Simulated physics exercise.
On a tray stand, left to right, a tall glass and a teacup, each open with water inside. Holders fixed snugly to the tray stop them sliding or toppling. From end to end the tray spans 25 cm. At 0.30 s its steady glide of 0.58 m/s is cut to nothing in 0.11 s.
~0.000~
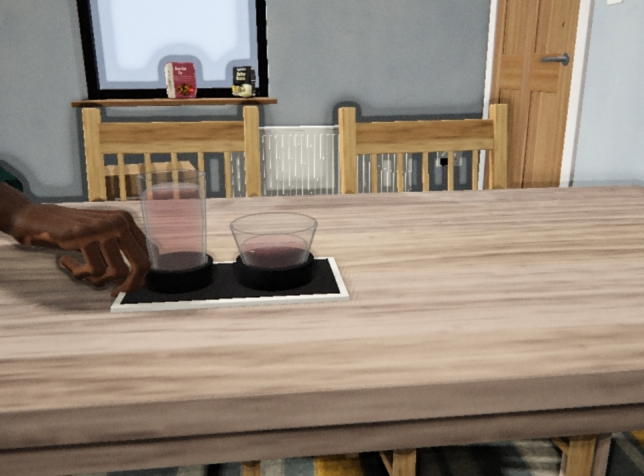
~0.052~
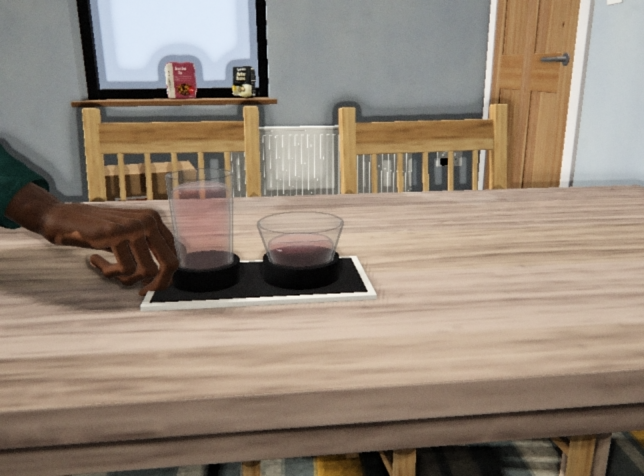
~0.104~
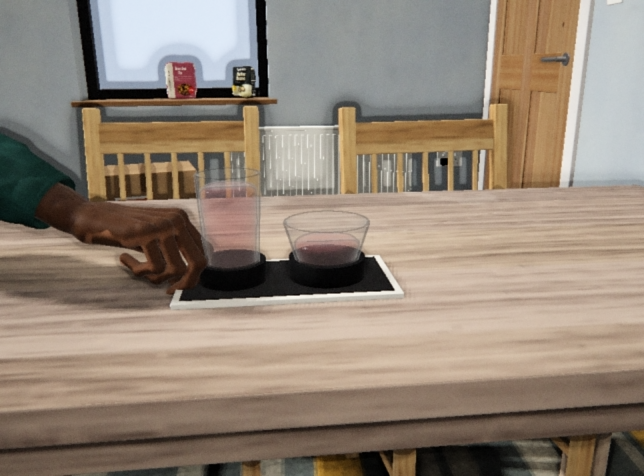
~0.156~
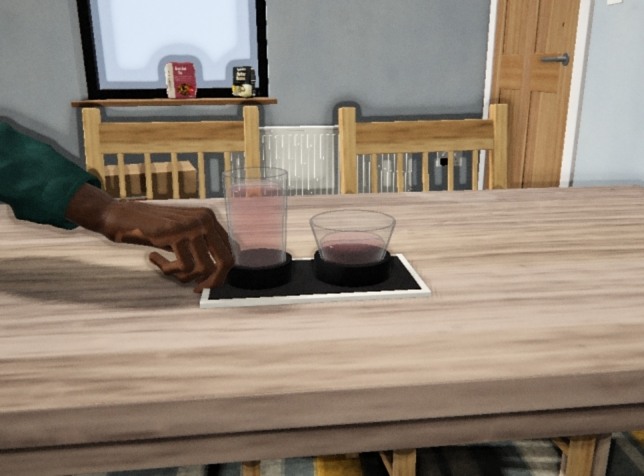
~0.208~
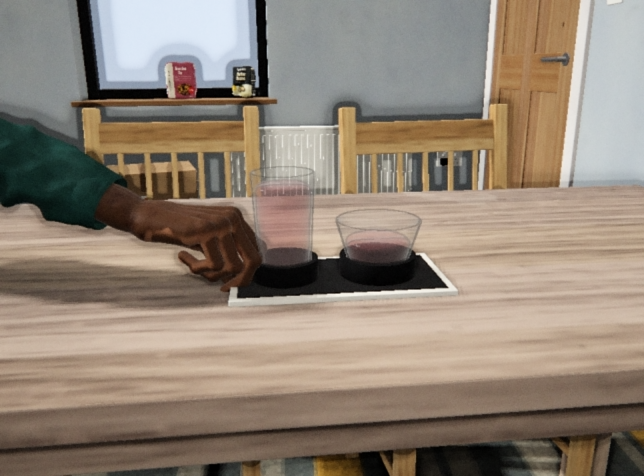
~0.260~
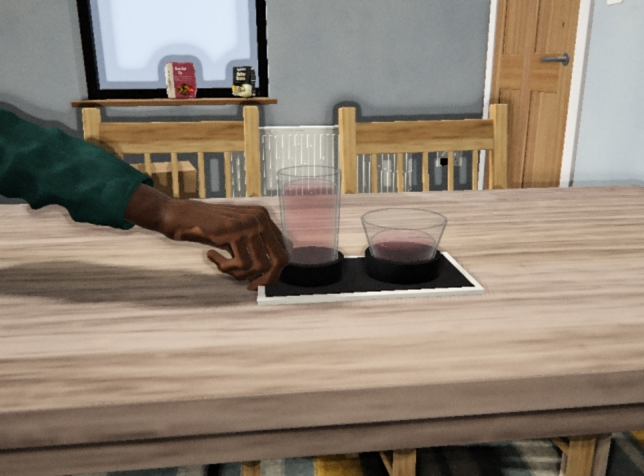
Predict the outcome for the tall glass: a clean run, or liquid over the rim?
Liquid over the rim.
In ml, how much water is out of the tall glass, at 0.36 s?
My guess would be around 0 ml.
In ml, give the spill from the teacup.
Some 8 ml.
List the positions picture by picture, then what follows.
It has moved 0.0 cm; in the tall glass the surface runs from (144, 189) to (203, 187), rim (204, 176); in the teacup the surface runs from (240, 242) to (308, 240), rim (317, 223); the water in the tall glass stands 14 mm below the rim, in the first picture.
It has moved 3.0 cm; in the tall glass the surface runs from (172, 187) to (230, 186), in the second picture.
It has moved 6.0 cm; in the tall glass the surface runs from (199, 187) to (257, 185), in the third picture.
It has moved 9.0 cm; in the tall glass the surface runs from (227, 185) to (284, 184), in the fourth picture.
It has moved 12.1 cm; in the tall glass the surface runs from (254, 185) to (310, 183), in the fifth picture.
It has moved 15.1 cm; in the tall glass the surface runs from (282, 184) to (337, 182); in the teacup the surface runs from (370, 237) to (433, 234), in the sixth picture.
After 0.36 s the tray moves at 0.25 m/s; losses from the left are 0, 0 ml.
After 0.46 s the tray moves at 0.00 m/s; losses from the left are 6, 5 ml.
After 0.56 s the tray moves at 0.00 m/s; losses from the left are 6, 6 ml.
After 0.66 s the tray moves at 0.00 m/s; losses from the left are 6, 6 ml.
In the end losses from the left are 6, 8 ml.
